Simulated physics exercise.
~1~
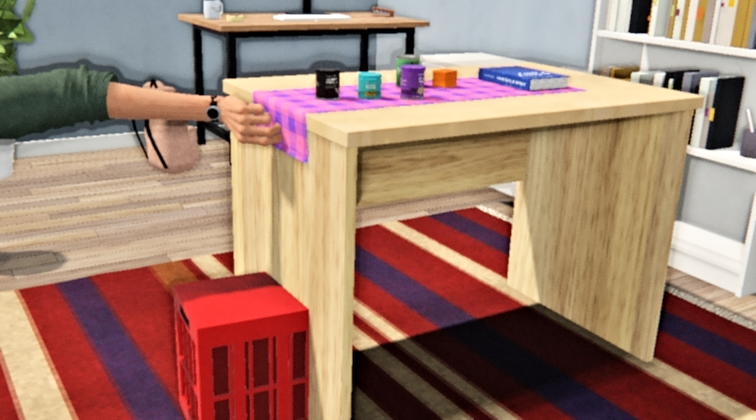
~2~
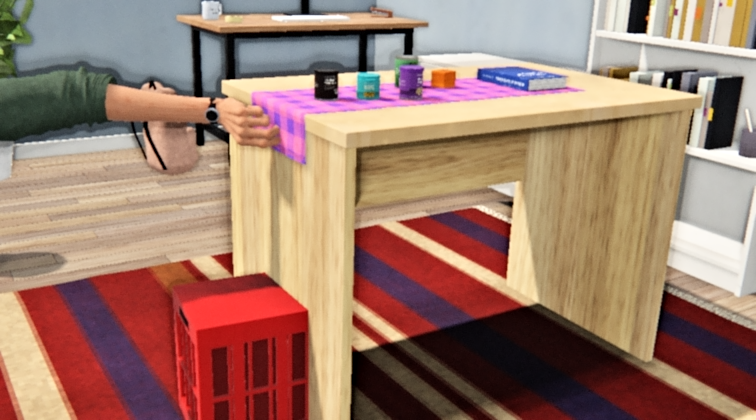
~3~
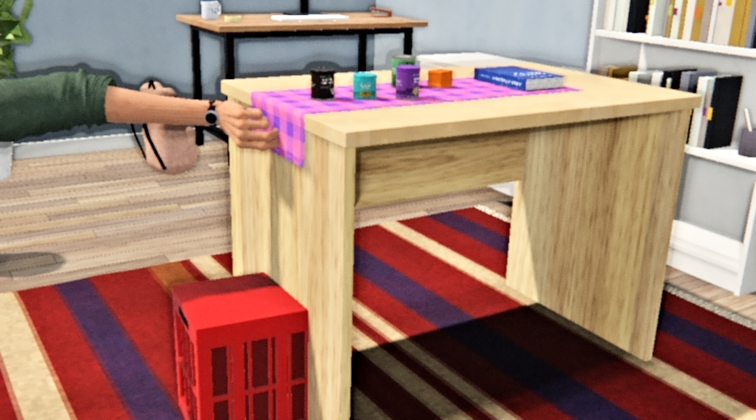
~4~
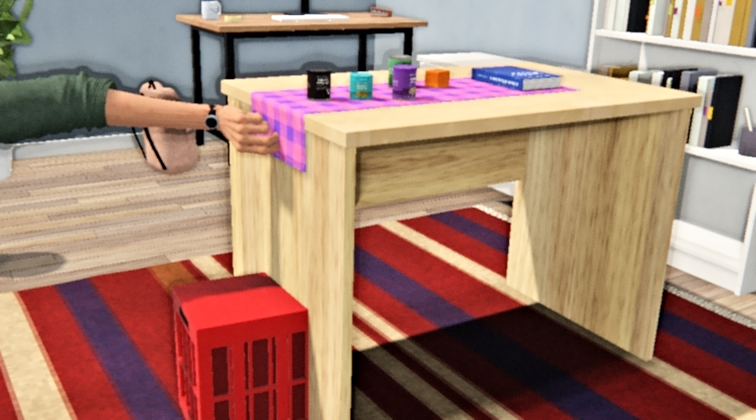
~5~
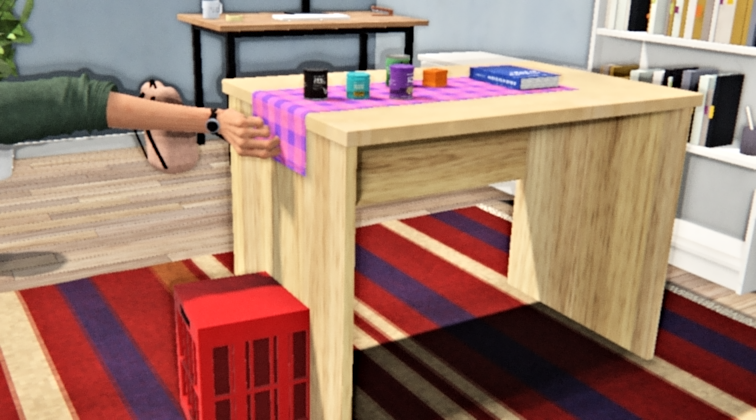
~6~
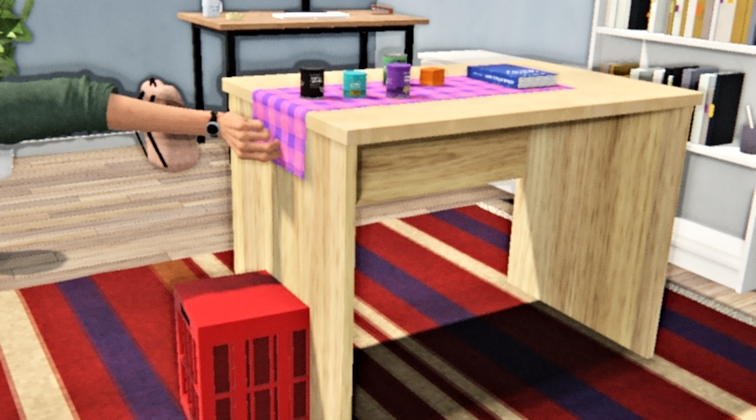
In the video, a hand at the left end of a wooden desk slowly draws a pink checked cloth a short way over the edge, and the small colourful containers, orange cube and blue book on it shift slightly left.
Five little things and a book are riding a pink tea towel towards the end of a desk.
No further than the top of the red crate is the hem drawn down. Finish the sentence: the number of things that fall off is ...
... three.
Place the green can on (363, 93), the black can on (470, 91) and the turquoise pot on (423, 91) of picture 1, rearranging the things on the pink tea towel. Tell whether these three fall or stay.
In the end the green can is no longer on top, the black can is still on top, and the turquoise pot is still on top.
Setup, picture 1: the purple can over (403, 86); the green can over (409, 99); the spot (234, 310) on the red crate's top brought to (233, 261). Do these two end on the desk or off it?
Result: Purple can still there, green can still there.
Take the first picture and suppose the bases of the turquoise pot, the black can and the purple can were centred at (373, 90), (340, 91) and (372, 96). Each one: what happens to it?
The turquoise pot ends up off the top, the black can ends up off the top, the purple can ends up off the top.
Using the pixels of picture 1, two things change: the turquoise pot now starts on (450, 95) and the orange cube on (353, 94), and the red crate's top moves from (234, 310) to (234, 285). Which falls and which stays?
Outcome for the turquoise pot: It stays. Outcome for the orange cube: It is lost.
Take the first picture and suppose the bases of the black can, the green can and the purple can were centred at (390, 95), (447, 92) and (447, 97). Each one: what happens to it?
Result - black can lost; green can retained; purple can retained.
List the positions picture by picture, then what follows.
In the first picture, hem (307, 163); black can (328, 69); turquoise pot (370, 74); purple can (413, 66); green can (408, 56); orange cube (445, 70); top of the crate (234, 310).
In the second picture, hem (306, 165); black can (327, 69).
In the third picture, hem (303, 168); turquoise pot (365, 74).
In the fourth picture, hem (306, 172); purple can (405, 67); top of the crate (234, 311).
In the fifth picture, hem (306, 176); green can (398, 56).
In the sixth picture, hem (304, 179); black can (312, 68); turquoise pot (355, 72); purple can (399, 65); green can (395, 54); orange cube (432, 68).
A little later, hem near (277, 210); black can gone.
Next, hem near (275, 271); black can and turquoise pot gone.
When it is over, hem on the crate; black can, turquoise pot and purple can gone. It carries off three.
